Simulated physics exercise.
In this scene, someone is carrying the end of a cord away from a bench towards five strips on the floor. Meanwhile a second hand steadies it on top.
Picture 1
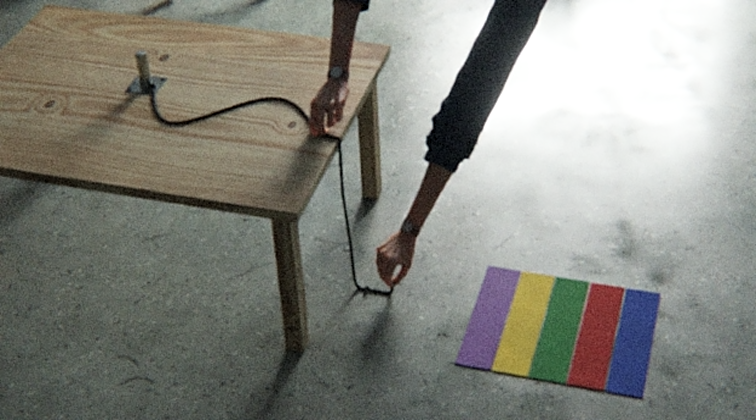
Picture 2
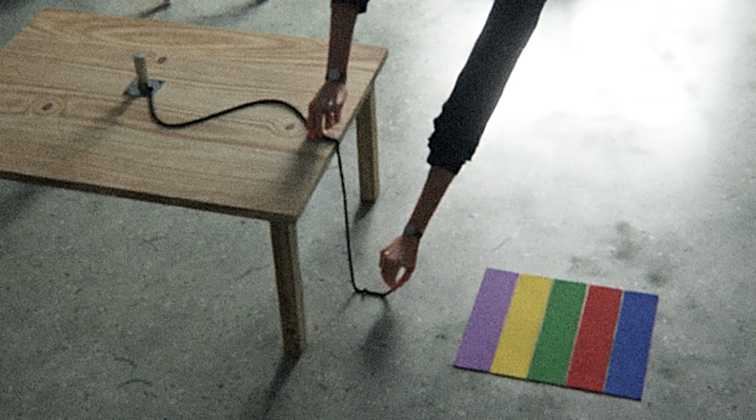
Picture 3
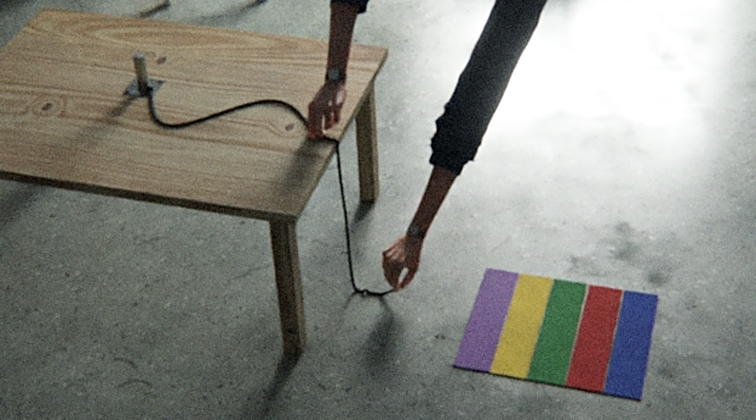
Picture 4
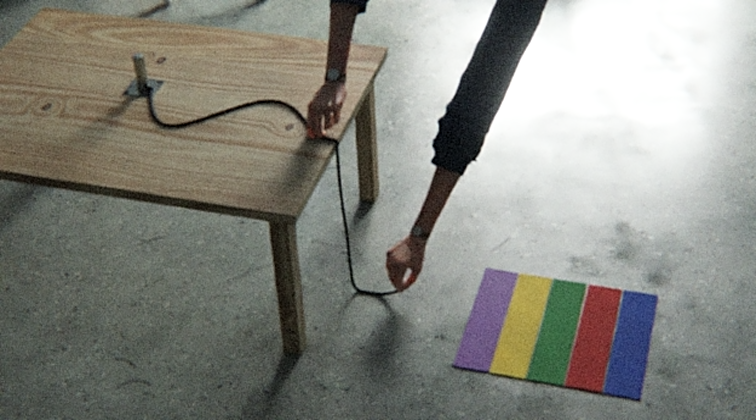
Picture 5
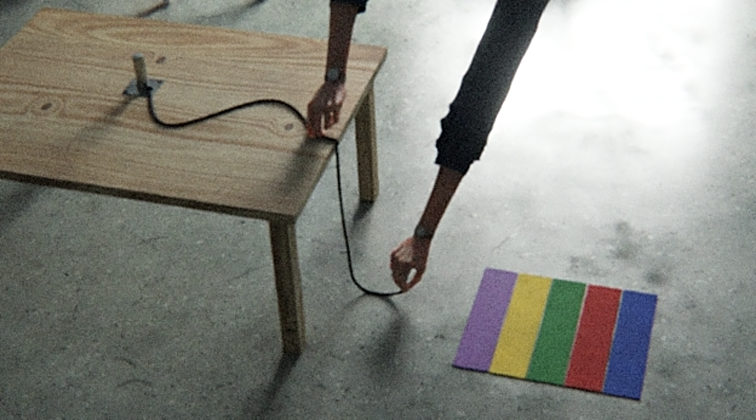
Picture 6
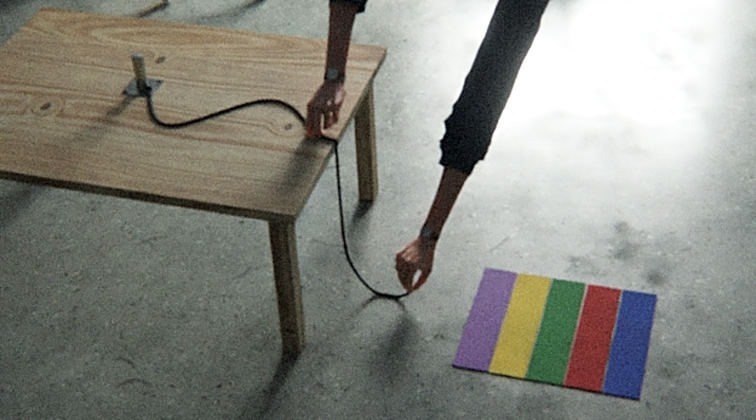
Hand drawing the end of a black cord slowly rightward from a wooden table, another hand holding it at the edge.
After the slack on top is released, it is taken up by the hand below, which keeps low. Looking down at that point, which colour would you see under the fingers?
You would see red.
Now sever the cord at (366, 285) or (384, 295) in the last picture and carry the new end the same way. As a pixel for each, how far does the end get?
About (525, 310), then (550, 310).
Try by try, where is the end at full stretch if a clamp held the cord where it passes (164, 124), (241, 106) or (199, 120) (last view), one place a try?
Approximately (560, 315), (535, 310) and (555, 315), respectively.
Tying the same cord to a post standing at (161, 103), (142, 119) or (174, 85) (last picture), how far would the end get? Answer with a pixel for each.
Roughly (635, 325), (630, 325) and (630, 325), try by try.
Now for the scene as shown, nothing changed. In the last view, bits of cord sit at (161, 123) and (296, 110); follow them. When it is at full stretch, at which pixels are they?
(208, 101) for the first, (341, 137) for the second.
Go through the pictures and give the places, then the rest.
In the first picture, end (393, 284); purple (479, 348); yellow (515, 354); green (552, 361); red (590, 368); blue (628, 375).
In the second picture, end (397, 287); cord through (153, 110) (211, 116) (289, 105) (332, 139) (346, 209) (351, 271).
In the third picture, end (400, 287).
In the fourth picture, end (403, 288); cord through (152, 110) (211, 116) (288, 105) (331, 140) (343, 209) (351, 271).
In the fifth picture, end (407, 288).
In the sixth picture, end (413, 289); cord through (151, 109) (210, 116) (287, 105) (330, 139) (341, 209) (355, 270).
A little later, end near (533, 309); over yellow.
Next, end near (573, 316); over green.
When it is tight, end near (598, 320); over red. It gets as far as the red strip.
